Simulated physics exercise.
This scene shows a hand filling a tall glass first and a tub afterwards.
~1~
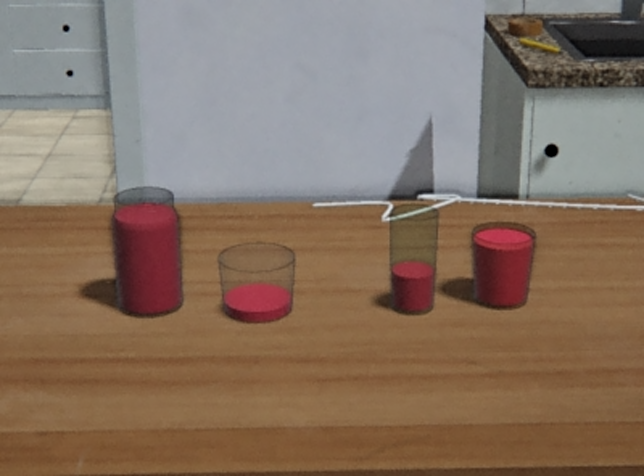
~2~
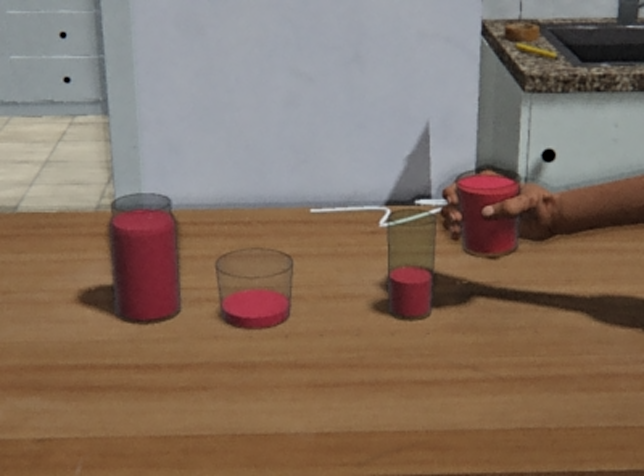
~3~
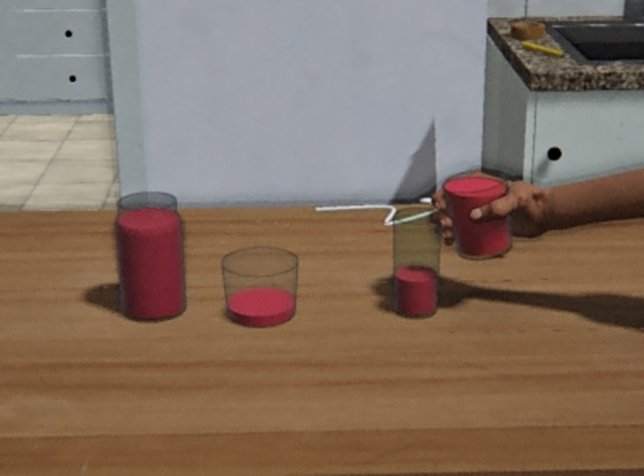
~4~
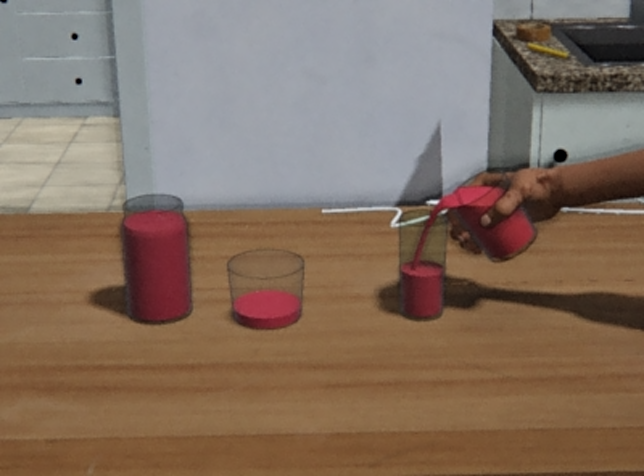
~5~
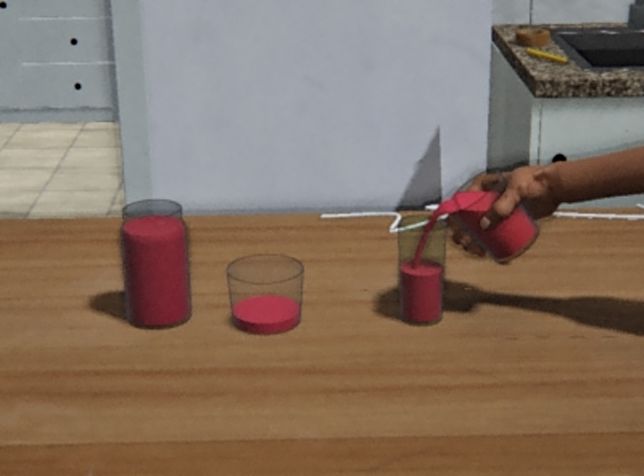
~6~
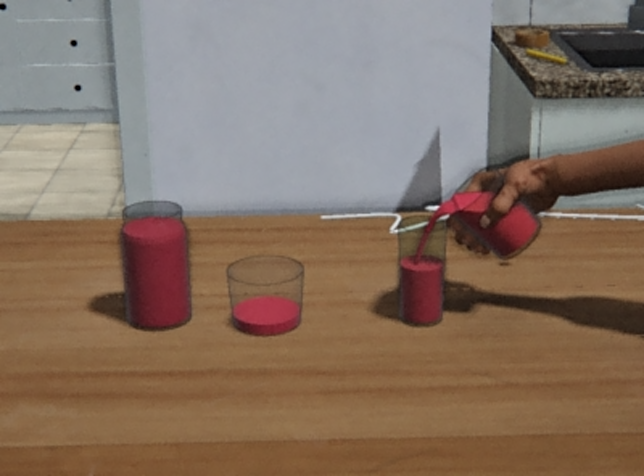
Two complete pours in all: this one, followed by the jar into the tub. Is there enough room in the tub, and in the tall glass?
Result: The tub is going to be too small for that pour. The tall glass is going to be too small for that pour.
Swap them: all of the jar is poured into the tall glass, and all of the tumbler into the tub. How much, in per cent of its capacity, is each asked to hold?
Load vs capacity: 240 % first, then 80 %.
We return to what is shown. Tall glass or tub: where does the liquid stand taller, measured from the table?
The right one.
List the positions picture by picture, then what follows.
The first picture shows at the start; tumbler (502, 264) nearly full; jar (147, 249) about three quarters full; tall glass (413, 258) about a third full; tub (257, 282) about a quarter full.
In the second picture, a hand has the tumbler; tumbler nearly full, surface at (488, 185); tall glass about a third full, surface at (410, 276).
In the third picture, the tumbler is tipped; tumbler (480, 213) nearly full; tall glass (416, 262) about a third full.
In the fourth picture, the stream is running; tumbler (493, 214) tipped 35° with nearly all of its load; tall glass about half full, surface at (422, 269).
In the fifth picture, the stream is running; tumbler (494, 216) tipped 40° with nearly all of its load; tub (266, 294) about a quarter full.
In the sixth picture, the stream is running; tumbler (494, 213) tipped 45° with about three quarters of its load; jar about three quarters full, surface at (153, 228); tall glass about half full, surface at (422, 263); tub about a quarter full, surface at (267, 311).
Shortly, the tall glass is nearly full.
Then, the tall glass is full to the brim, some went over its rim.
At the finish, the tub is full to the brim, some went over its rim; the tall glass is full to the brim, some went over its rim.
